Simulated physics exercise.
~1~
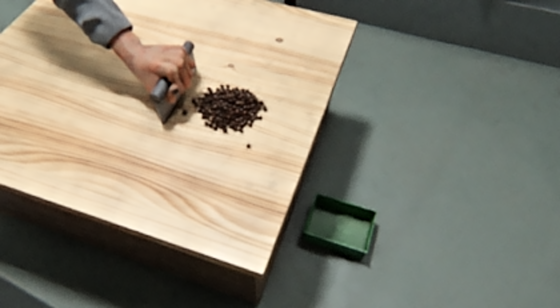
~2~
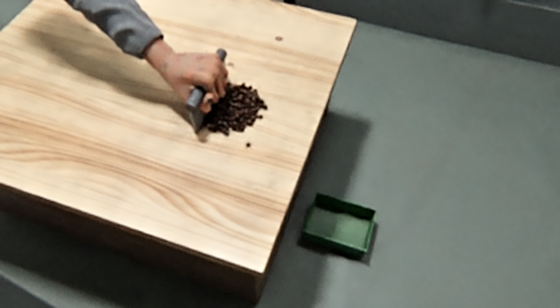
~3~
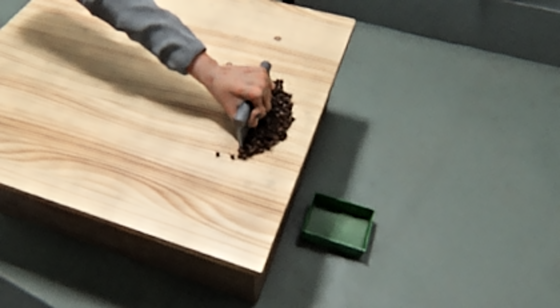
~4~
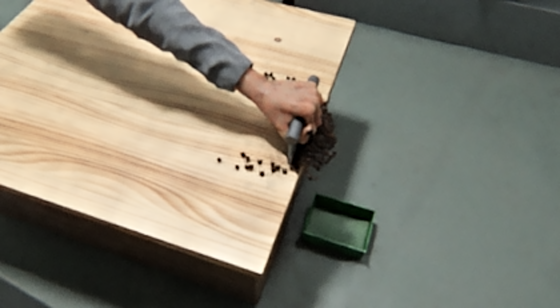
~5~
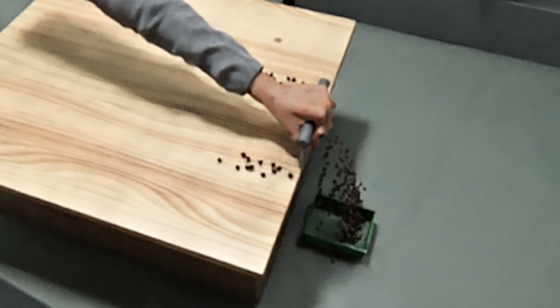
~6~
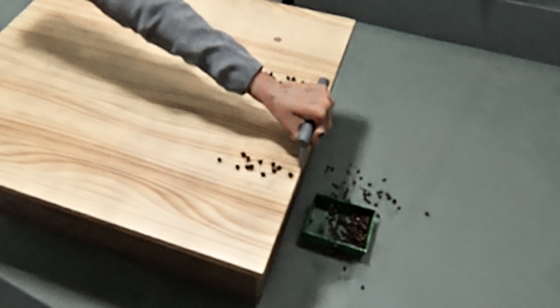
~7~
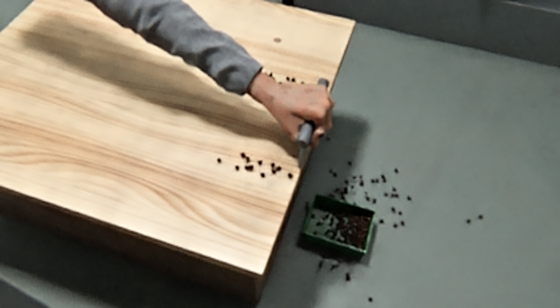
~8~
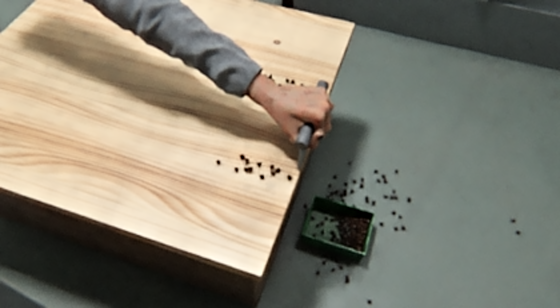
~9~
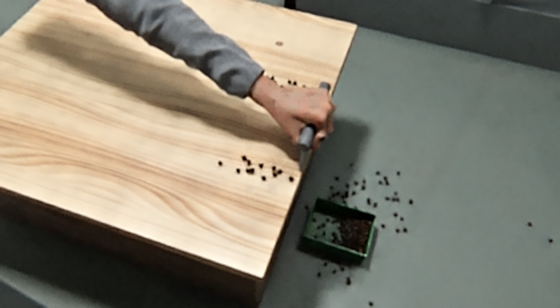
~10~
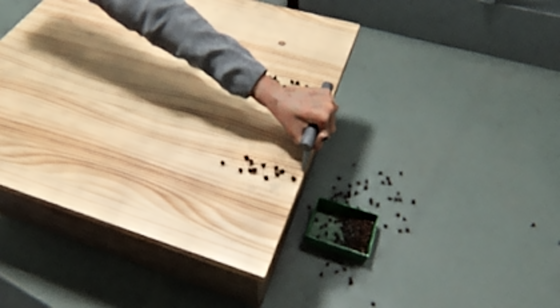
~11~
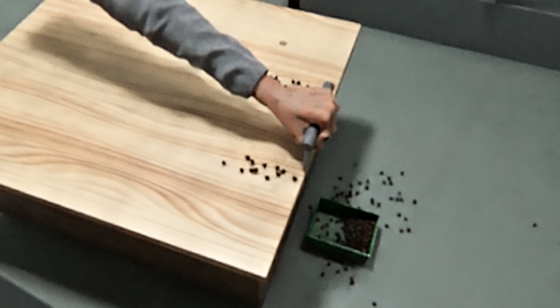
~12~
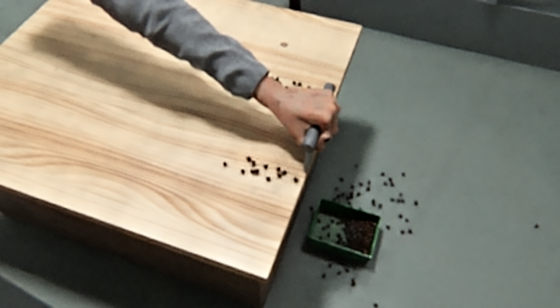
A hand in a grey sleeve holds a dark scraper on a pale wooden tabletop, seen from above at an angle, beside a small heap of dark coffee beans. An open green tin sits below, on the grey floor to the right. The hand pushes the heap rightward, and it spreads as a few beans slip behind. At the edge the scraper stops and the beans pour down toward the tin. Many land inside, while others scatter over the floor, a few rolling far right. Finally, the hand stays at the edge, with some beans left on the wood.
